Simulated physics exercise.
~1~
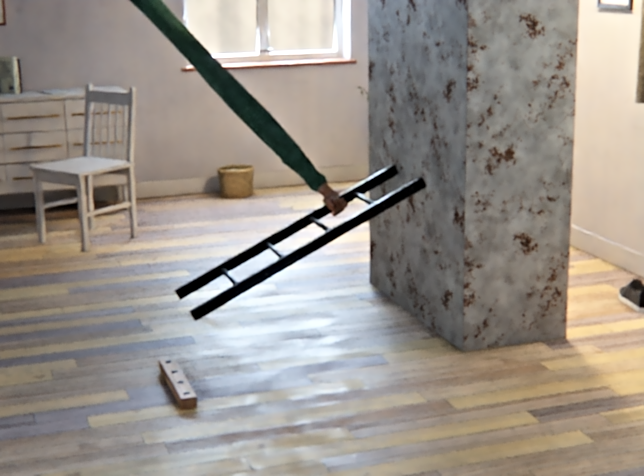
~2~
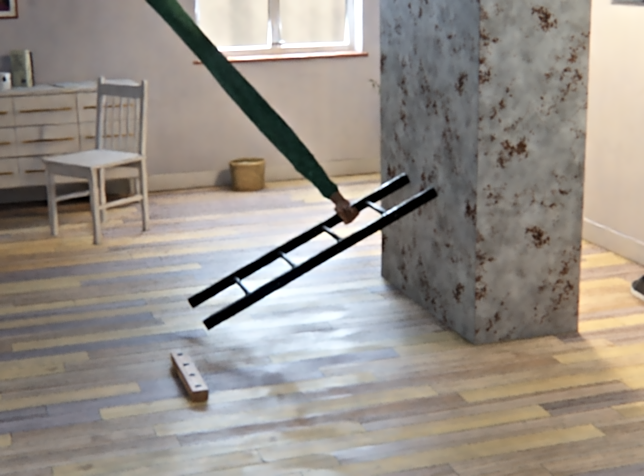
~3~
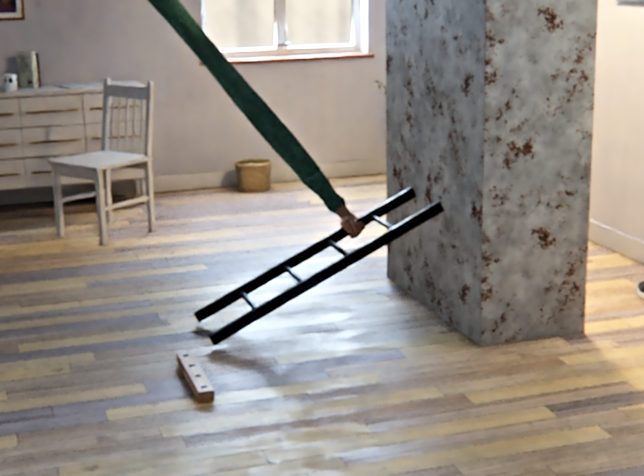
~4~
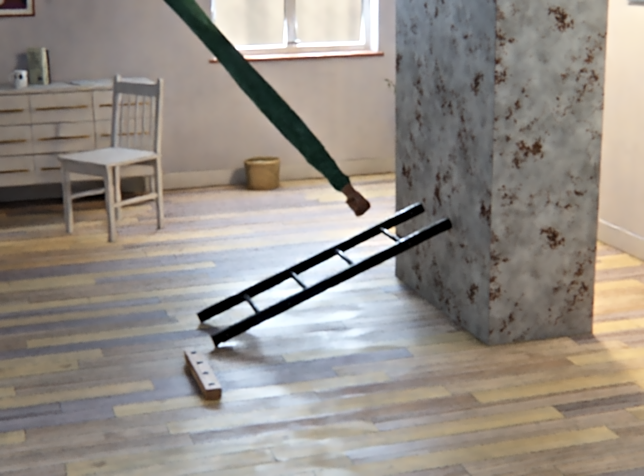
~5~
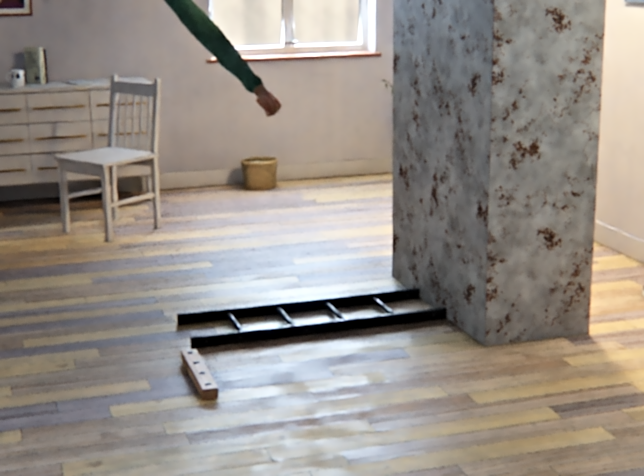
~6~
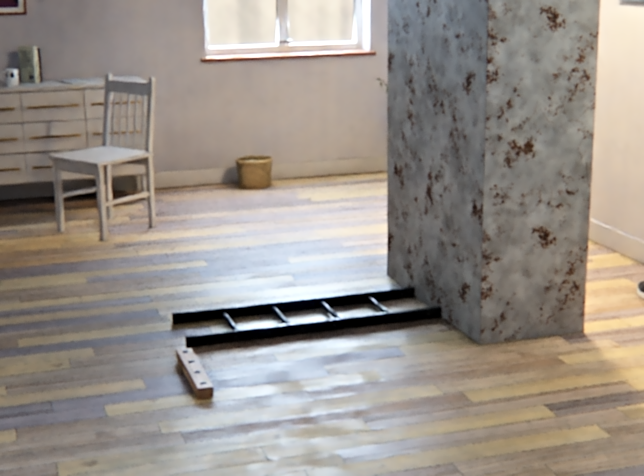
A black, ladder-like gate is held at a slant by a green-sleeved arm reaching in from the upper left, in a sunlit room with a plank floor, seen from slightly above by a gently swaying camera. Its upper end meets a tall grey, rust-speckled block on the right, while a small wooden strip lies on the floor at left, with a white chair, drawers and a basket behind. The hand lowers the gate until its feet touch the floor near the strip, then lets go and draws back. The gate slips down the block and drops, ending flat on the floor beside the unmoved strip.
